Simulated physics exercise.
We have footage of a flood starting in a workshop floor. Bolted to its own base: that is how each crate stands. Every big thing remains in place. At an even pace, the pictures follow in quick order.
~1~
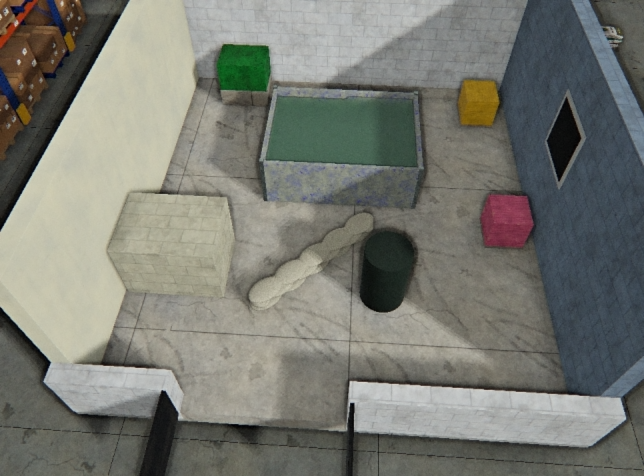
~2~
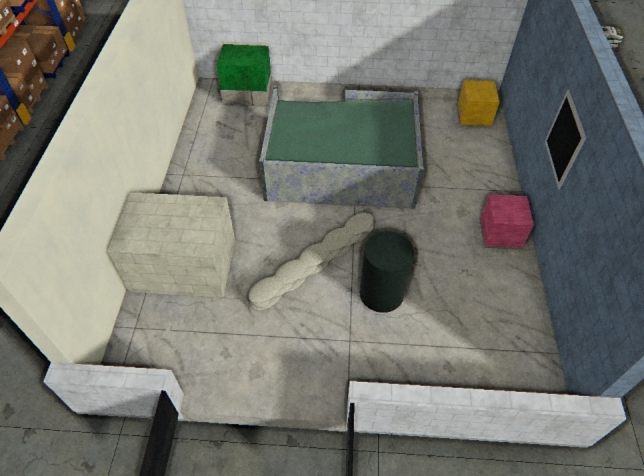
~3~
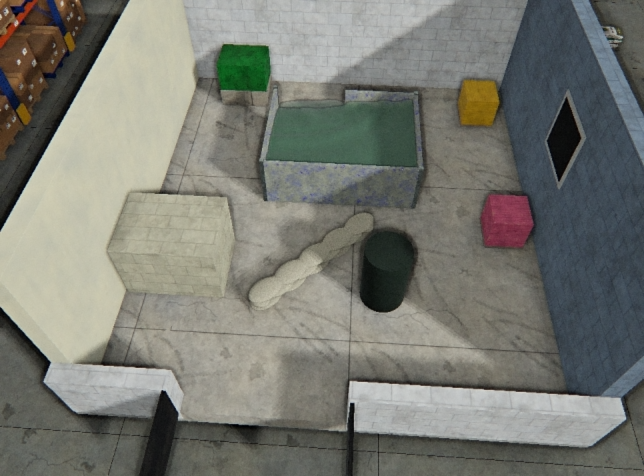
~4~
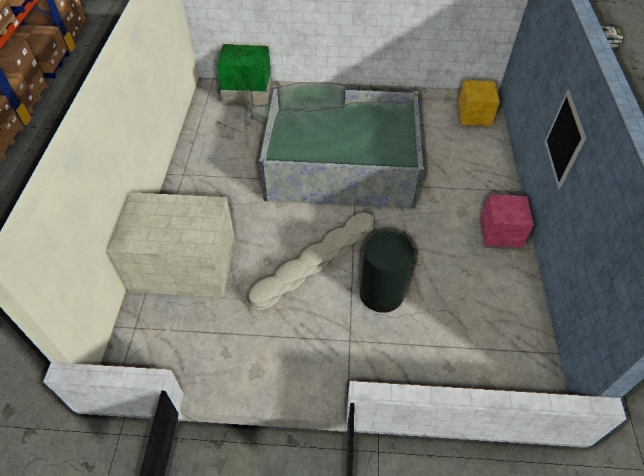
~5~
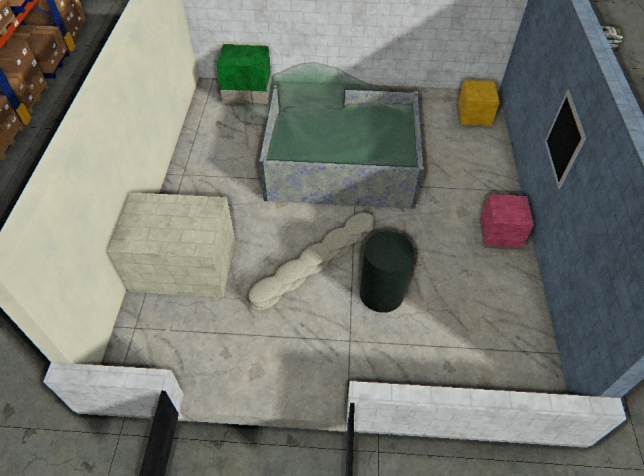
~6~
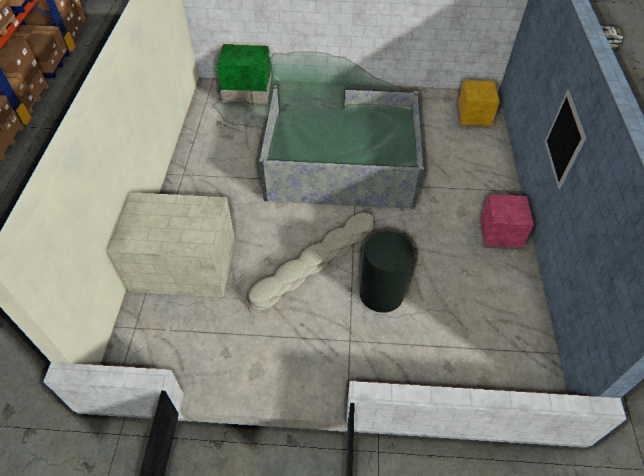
At the start, a stone-sided tank of green water sits whole and still among coloured blocks and a dark cylinder. A gap opens in its far side and the water inside ripples, then a thin, clear green sheet emerges behind the tank and spreads rightward along the back wall, while the blocks stay put.
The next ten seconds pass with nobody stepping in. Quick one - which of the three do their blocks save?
Result: The green crate is within reach of the water; the pink crate is within reach of the water; the yellow crate is within reach of the water.
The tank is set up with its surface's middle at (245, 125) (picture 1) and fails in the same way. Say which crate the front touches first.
Green one.
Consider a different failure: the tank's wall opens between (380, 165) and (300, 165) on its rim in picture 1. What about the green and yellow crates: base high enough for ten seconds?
Note - green remains untouched, yellow goes wet.
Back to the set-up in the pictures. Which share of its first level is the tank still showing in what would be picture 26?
36 percent or so.
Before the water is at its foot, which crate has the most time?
That's the crate marked pink.
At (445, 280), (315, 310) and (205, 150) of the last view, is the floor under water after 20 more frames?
Point one left clear, point two left clear, point three sodden.
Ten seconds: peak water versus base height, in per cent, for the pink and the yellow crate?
760 and 870 per cent, in that order.
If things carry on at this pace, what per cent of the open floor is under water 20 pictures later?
Roughly 50 percent.
A moment on, water covers 15 % of the floor; the green crate water round its plinth, the pink crate not reached, the yellow crate water round its plinth.
Next, water covers 30 % of the floor; the green crate water round its plinth, the pink crate not reached, the yellow crate water round its plinth.
Then, water covers 50 % of the floor; the green crate water round its plinth, the pink crate water round its plinth, the yellow crate water round its plinth.
Later, water covers 85 % of the floor; the green crate water round its plinth, the pink crate water round its plinth, the yellow crate water round its plinth.
In the end, water covers 100 % of the floor; the green crate was topped, the pink crate was topped, the yellow crate was topped.
